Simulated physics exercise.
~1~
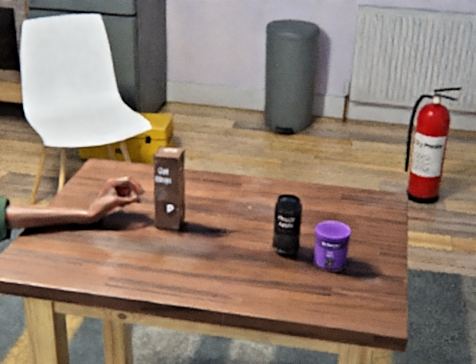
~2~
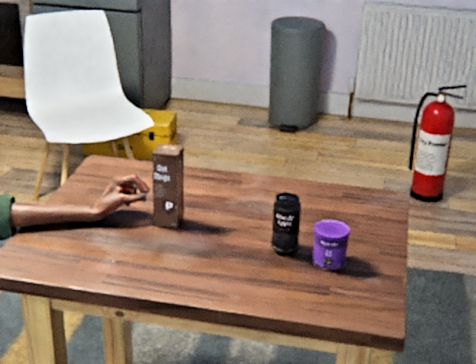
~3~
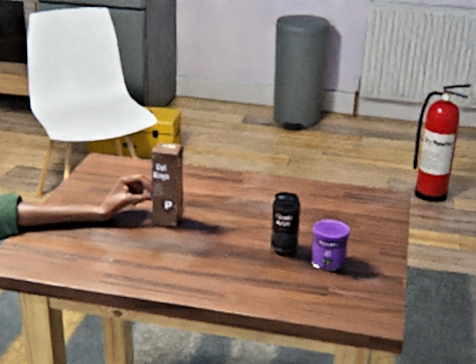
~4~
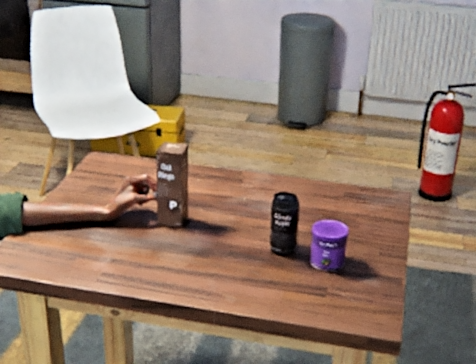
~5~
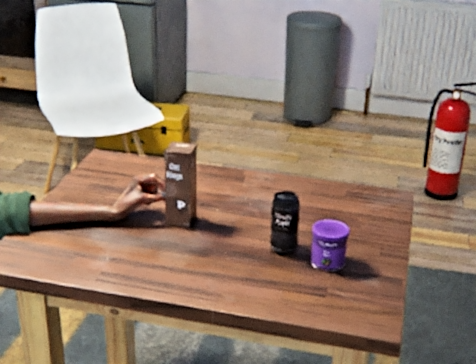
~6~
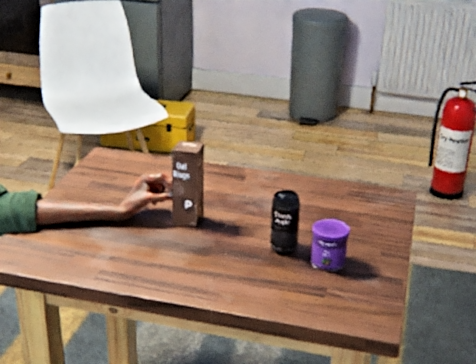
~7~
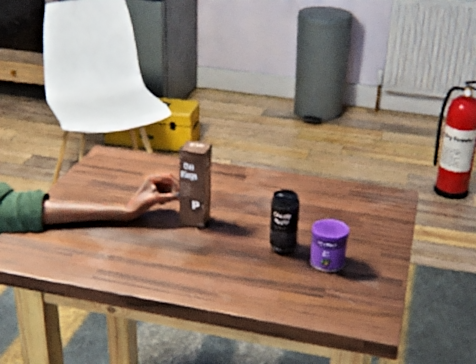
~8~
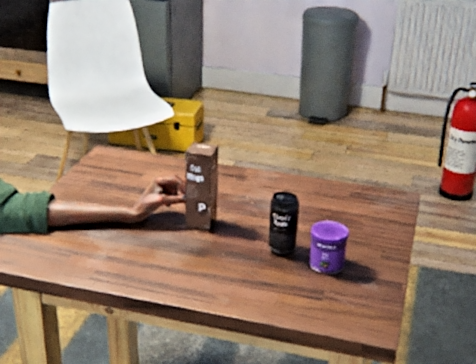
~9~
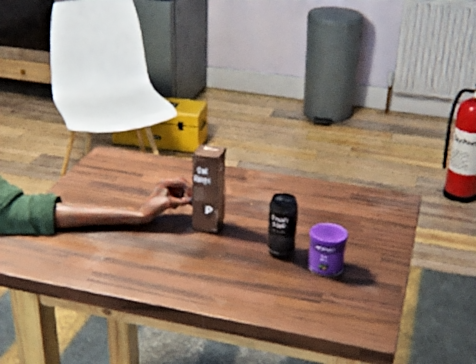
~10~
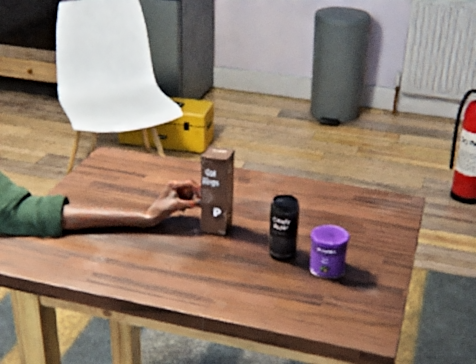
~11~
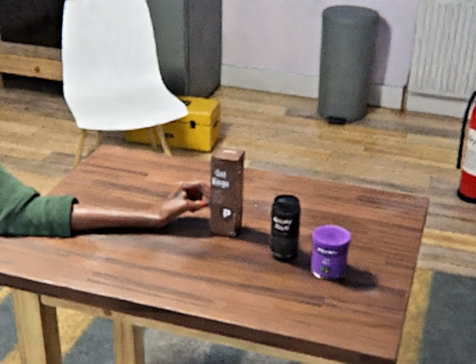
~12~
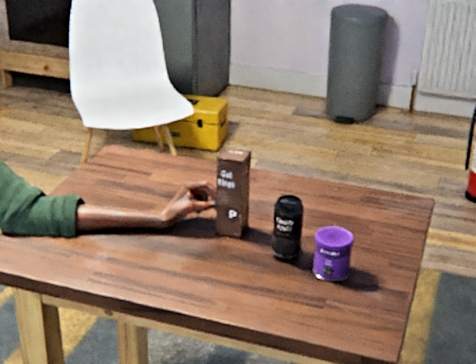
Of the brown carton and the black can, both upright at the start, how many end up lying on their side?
None of them do; the brown carton and the black can are both still standing upright at the end.
A hand slowly pushes a brown carton right across a wooden table, leaving it upright.
